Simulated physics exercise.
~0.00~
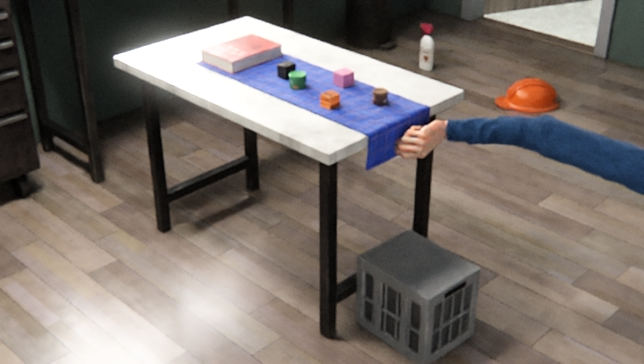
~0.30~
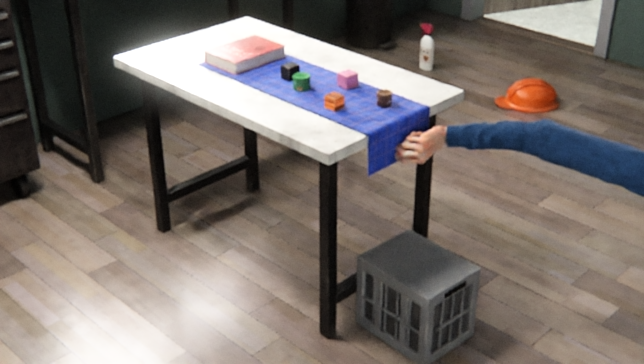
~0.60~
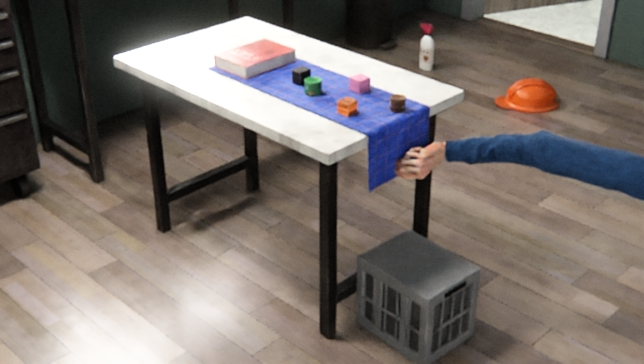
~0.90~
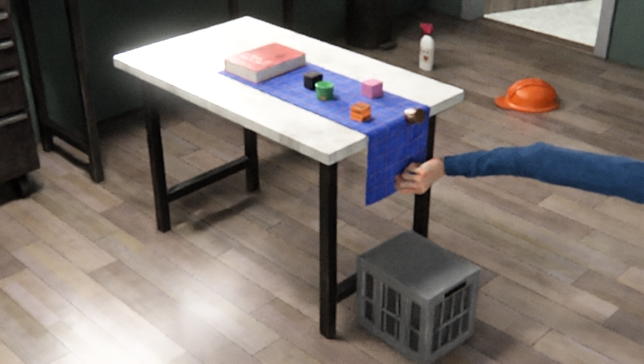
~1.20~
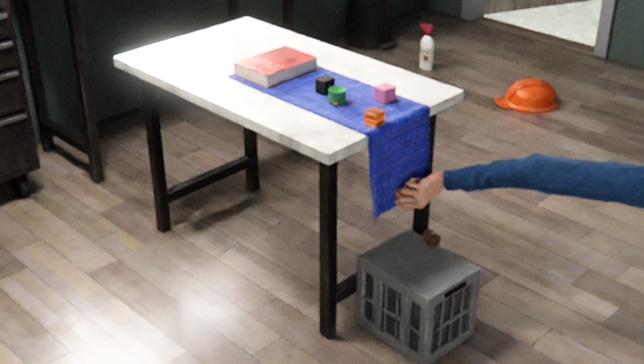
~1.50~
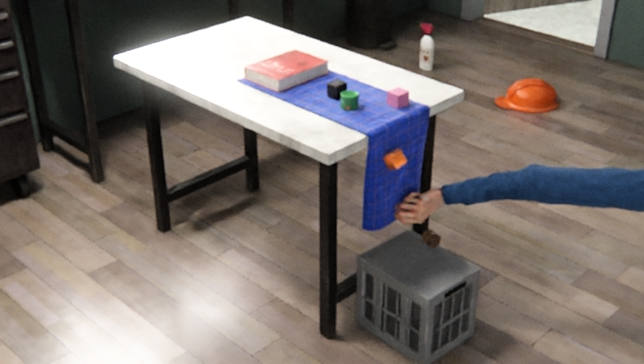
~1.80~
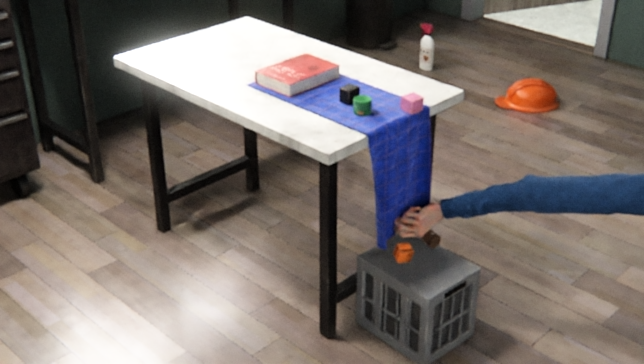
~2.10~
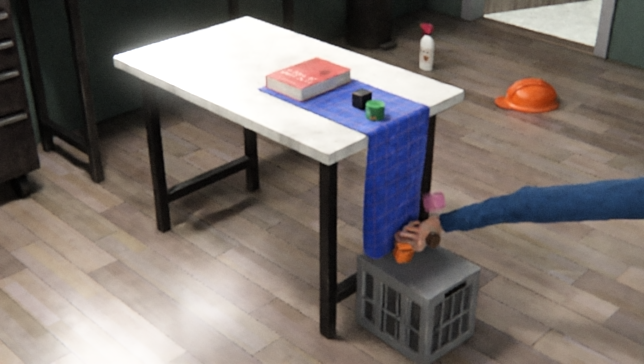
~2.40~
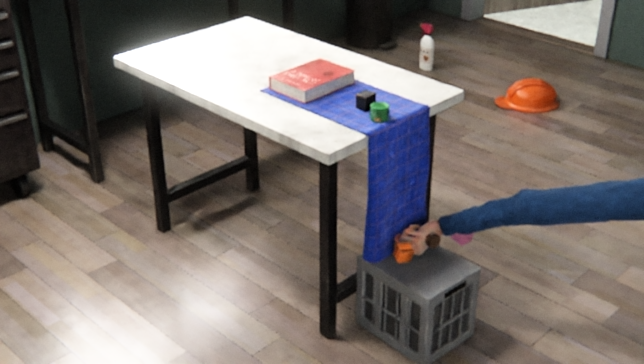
On a workbench, a hand pulls a blue cloth down, and three small objects fall.
